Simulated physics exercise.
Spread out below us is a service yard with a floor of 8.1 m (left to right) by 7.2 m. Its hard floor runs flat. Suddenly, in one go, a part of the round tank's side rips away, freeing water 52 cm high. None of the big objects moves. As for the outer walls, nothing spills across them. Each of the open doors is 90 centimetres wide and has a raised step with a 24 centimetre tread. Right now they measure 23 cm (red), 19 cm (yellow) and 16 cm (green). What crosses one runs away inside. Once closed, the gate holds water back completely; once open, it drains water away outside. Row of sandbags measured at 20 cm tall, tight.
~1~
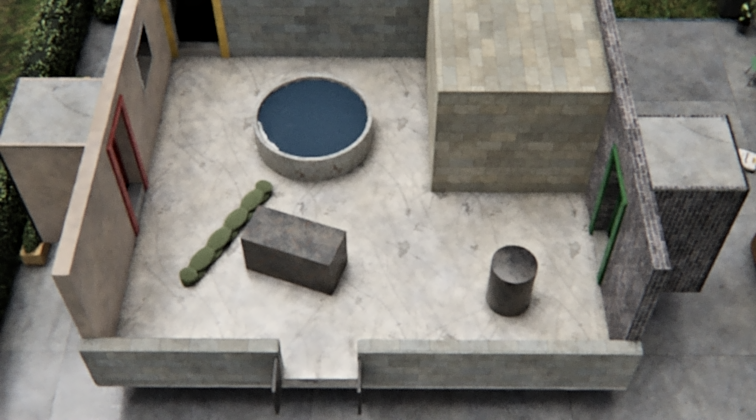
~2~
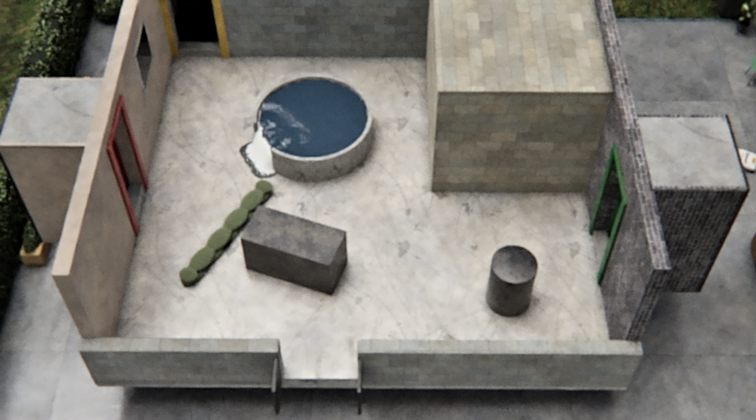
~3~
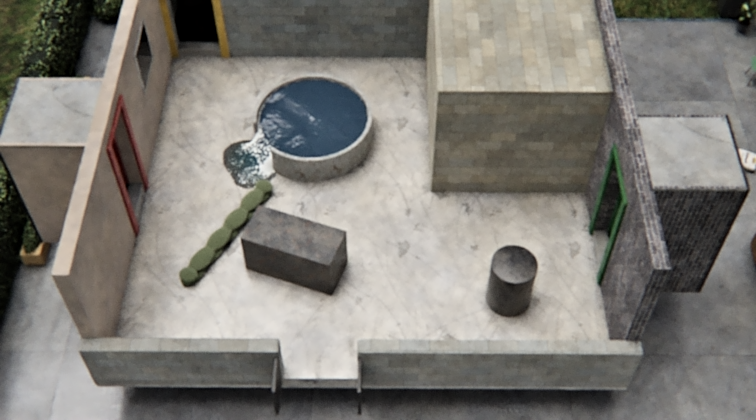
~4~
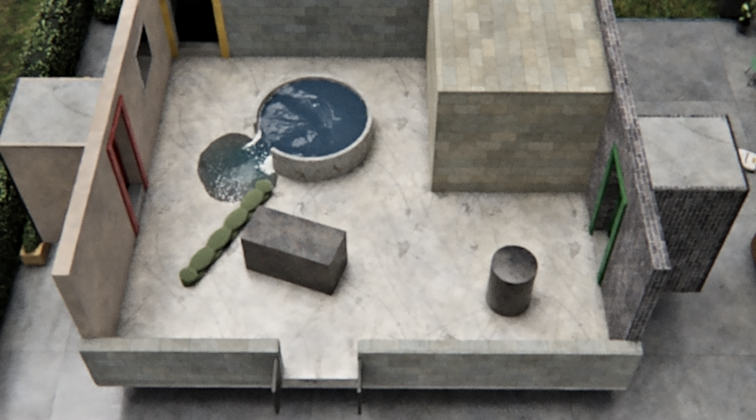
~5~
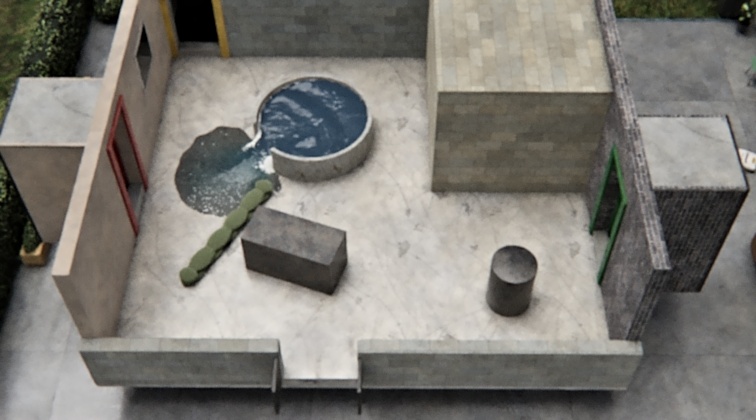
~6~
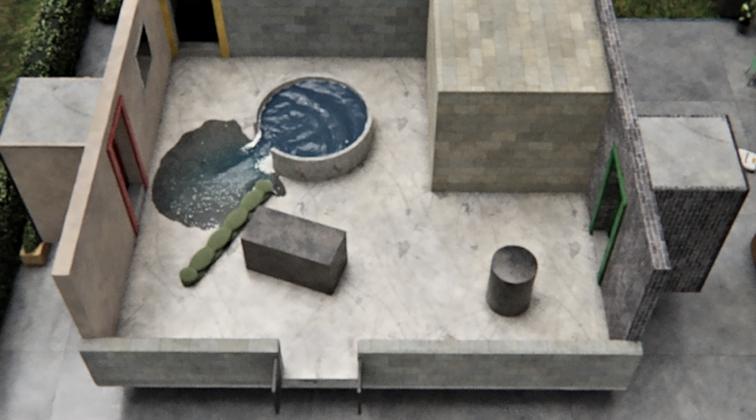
We see a walled yard from above, with a round tank of still water; then water pours from the tank's left side and spreads leftward across the pale floor in a widening dark puddle beside a green row.
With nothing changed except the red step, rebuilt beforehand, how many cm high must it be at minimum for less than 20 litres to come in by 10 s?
At least 14.5 cm or so.
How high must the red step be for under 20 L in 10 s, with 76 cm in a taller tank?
About 23 centimetres.
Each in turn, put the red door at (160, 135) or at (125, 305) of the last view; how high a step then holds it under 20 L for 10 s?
Minimums: Roughly 9.0 cm and 8.5 cm.
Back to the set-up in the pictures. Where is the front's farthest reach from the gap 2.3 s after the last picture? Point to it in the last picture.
Front tip: Approx. (111, 363) px.
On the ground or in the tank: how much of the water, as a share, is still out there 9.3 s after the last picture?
About 98 in every hundred.
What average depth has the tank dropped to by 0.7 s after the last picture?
Around 40 cm deep on average.
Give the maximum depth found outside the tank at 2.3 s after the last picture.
About 27 cm at most.
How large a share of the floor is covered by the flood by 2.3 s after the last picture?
Approximately 25 % of it.
Then, 0.7 s after the last picture water covers 15 % of the floor, deepest (26 cm) near (257, 161); 19 cm at the red door, 0 litres in over its 23 cm step.
Then, 2.3 s after the last picture water covers 25 % of the floor, deepest (27 cm) near (113, 354); 16 cm at the red door, 0 litres in over its 23 cm step.
Then, 9.3 s after the last picture water covers 75 % of the floor, deepest (8 cm) near (111, 363); 8 cm at the red door, 0 litres in over its 23 cm step.
At the red door as built, the water peaked near 21 cm, 1.3 s after the last picture.
Run again over the same 10 s with other heights there, 40 litres in over 12.5 cm, 7 litres over 17 cm. The limit of 20 litres is kept from about 14.5 cm up.
